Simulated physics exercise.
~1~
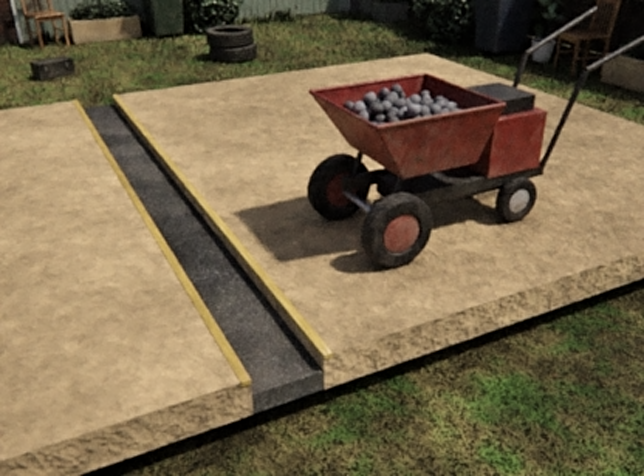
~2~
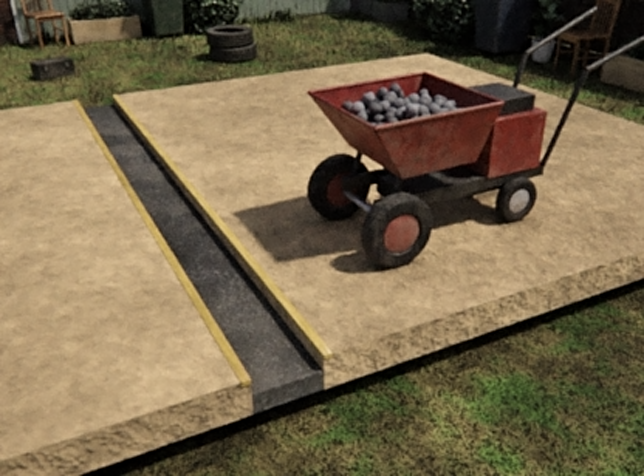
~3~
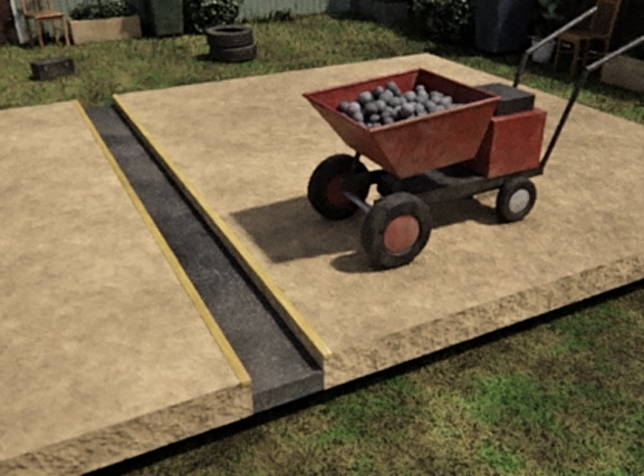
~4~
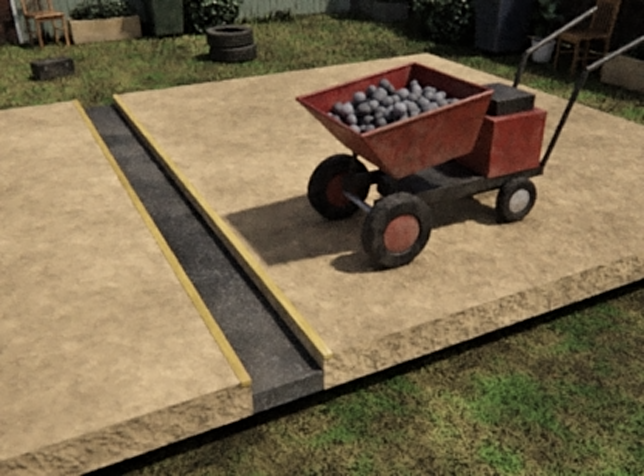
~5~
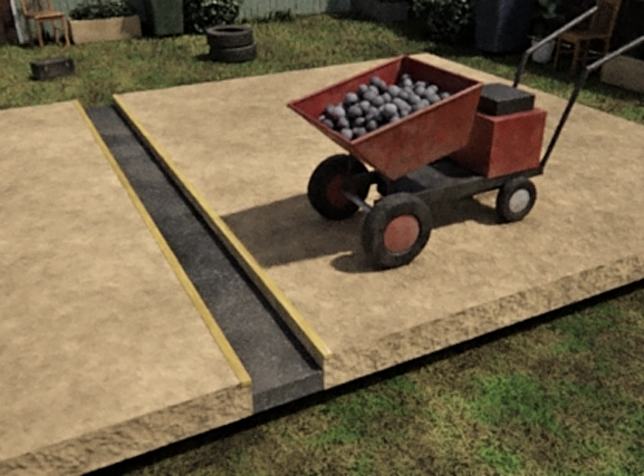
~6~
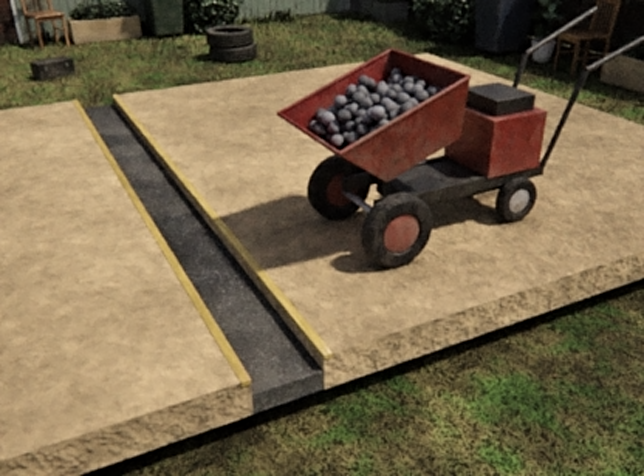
On a dirt slab beside a trench, a red barrow's cobble-filled skip tilts leftward.
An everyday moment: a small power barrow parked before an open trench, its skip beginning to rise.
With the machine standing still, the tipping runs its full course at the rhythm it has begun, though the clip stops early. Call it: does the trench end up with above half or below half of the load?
It ends up with above half.
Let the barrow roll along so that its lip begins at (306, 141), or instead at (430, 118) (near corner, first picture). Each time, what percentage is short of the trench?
In order, close to 0 and 50 in a hundred.
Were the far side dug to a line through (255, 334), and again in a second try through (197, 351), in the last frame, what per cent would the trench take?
In order, some 40 and some 80 percent.
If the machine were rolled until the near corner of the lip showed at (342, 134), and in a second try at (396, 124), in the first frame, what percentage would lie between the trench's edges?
Result: Try 1 = 50 %, try 2 = 50 %.
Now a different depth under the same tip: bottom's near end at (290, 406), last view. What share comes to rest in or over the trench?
Roughly 80 in a hundred.
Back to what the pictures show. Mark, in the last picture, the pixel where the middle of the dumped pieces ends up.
Last view, resting centre - approx. (228, 274).
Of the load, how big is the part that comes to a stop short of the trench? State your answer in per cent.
Result: Some 10 % of the load.
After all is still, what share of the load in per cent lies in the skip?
My estimate is about 25 per cent.
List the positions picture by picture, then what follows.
Lip of the skip at (376, 128), level; top of the load at (408, 115), round cobbles; first edge of the trench at (301, 320); far edge at (223, 343), the trench over half as wide as the skip, and shallow for its width, in the first frame.
Lip of the skip at (374, 129), level; top of the load at (405, 104), in the second frame.
Lip of the skip at (369, 132), tipped barely; top of the load at (403, 113), in the third frame.
Lip of the skip at (361, 137), tipped a little; top of the load at (405, 107), in the fourth frame.
Lip of the skip at (351, 144), tipped a little; top of the load at (407, 93), in the fifth frame.
Lip of the skip at (339, 154), tipped clearly; top of the load at (402, 94); first edge of the trench at (301, 320); far edge at (223, 343), in the sixth frame.
Soon after the last picture, skip tipped steeply; all in the skip.
A little later, skip tipped right over; most in the skip; a stray few short of the trench; about a quarter in or heaped over the trench; a stray few falling.
Later still, skip tipped right over; about a quarter in the skip; a small part short of the trench; about two thirds in or heaped over the trench; a stray few beyond it.
At rest, skip tipped right over; about a quarter in the skip; a small part short of the trench; about two thirds in or heaped over the trench; a stray few beyond it.
